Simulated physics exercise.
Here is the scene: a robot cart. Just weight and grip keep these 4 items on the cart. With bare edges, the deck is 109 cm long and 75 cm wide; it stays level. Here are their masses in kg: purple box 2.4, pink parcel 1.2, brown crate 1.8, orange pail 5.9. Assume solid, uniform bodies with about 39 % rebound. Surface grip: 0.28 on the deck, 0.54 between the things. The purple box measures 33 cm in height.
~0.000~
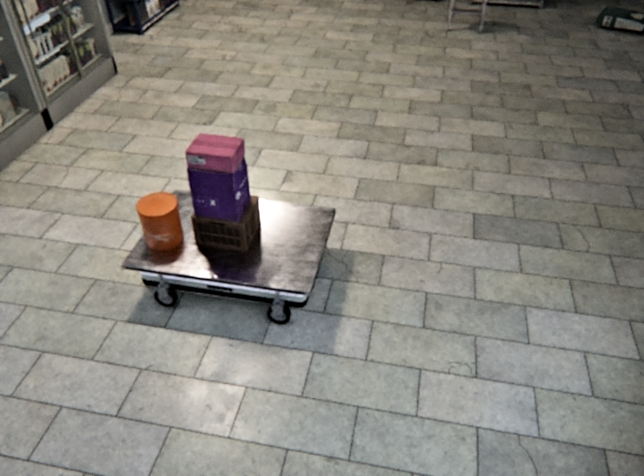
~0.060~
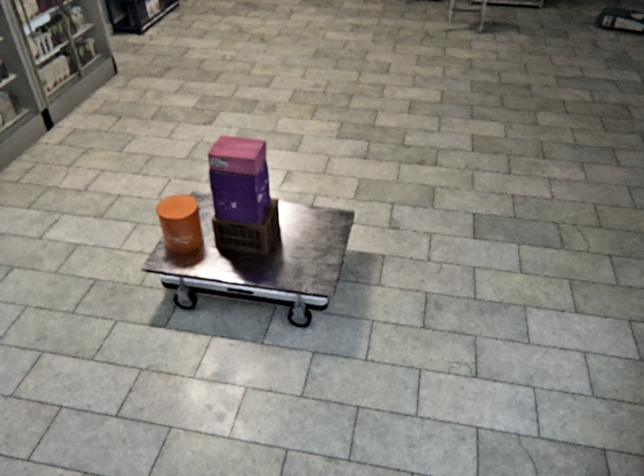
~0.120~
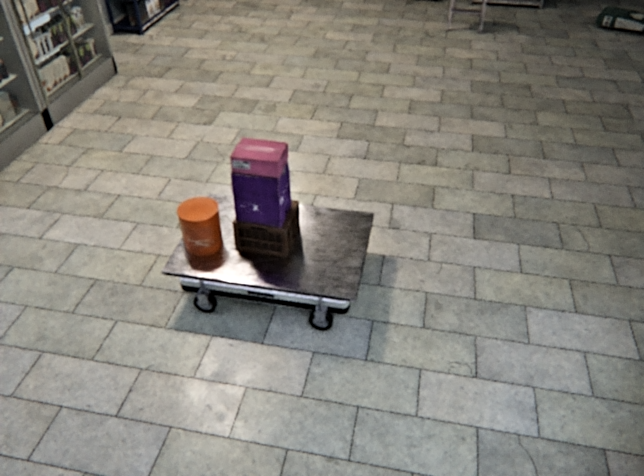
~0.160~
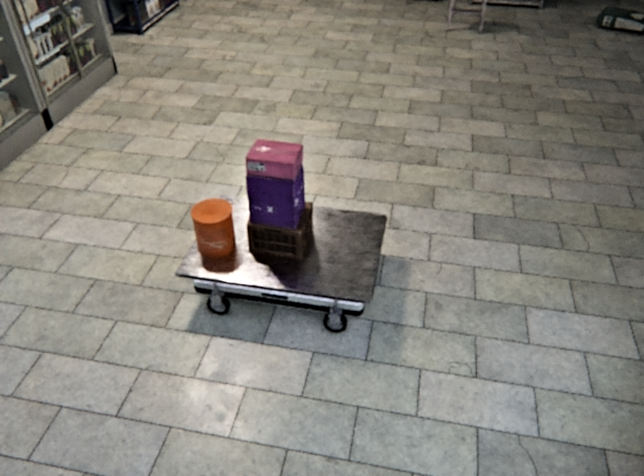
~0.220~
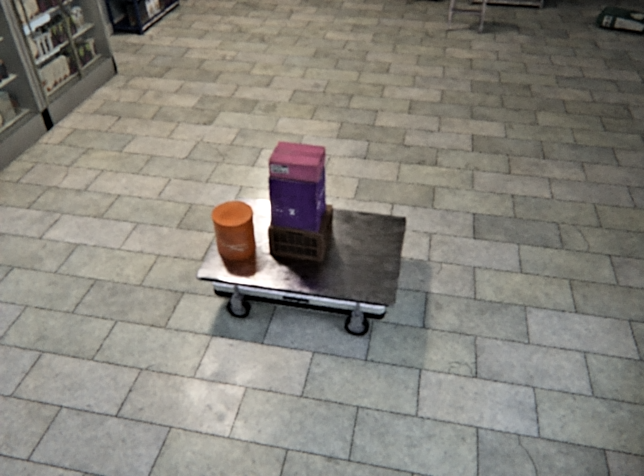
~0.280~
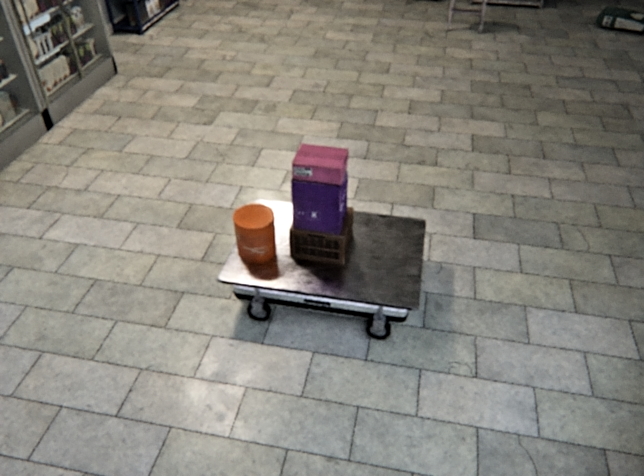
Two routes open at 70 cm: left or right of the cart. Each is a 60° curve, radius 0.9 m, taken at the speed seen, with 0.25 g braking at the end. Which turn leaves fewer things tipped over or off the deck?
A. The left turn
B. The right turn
Option B: The right turn.
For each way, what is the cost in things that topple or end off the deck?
A left turn gives 4, a right turn gives 3.
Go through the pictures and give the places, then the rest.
In the first frame, cart has run 0 cm; purple box (220, 185); pink parcel (216, 153).
In the second frame, cart has run 13 cm; brown crate (247, 222); orange pail (181, 224).
In the third frame, cart has run 25 cm; brown crate (267, 225); orange pail (201, 227).
In the fourth frame, cart has run 34 cm; brown crate (281, 227); orange pail (214, 228).
In the fifth frame, cart has run 46 cm; brown crate (301, 229); orange pail (235, 231).
In the sixth frame, cart has run 59 cm; purple box (320, 197); pink parcel (321, 164).
Turning left. By 0.78 s, cart has run 164 cm, turned 50°; pink parcel 38 cm from its spot near (520, 160); purple box 36 cm from its spot near (511, 191); brown crate 35 cm from its spot.
By 1.28 s, cart has run 253 cm, turned 60°; purple box, pink parcel, brown crate and orange pail now off the deck.
When it is over (2.2 s), off the deck, purple box, pink parcel, brown crate and orange pail.
Turning right instead, purple box, pink parcel and brown crate tipped over or off the deck, 3 of 4 in all.
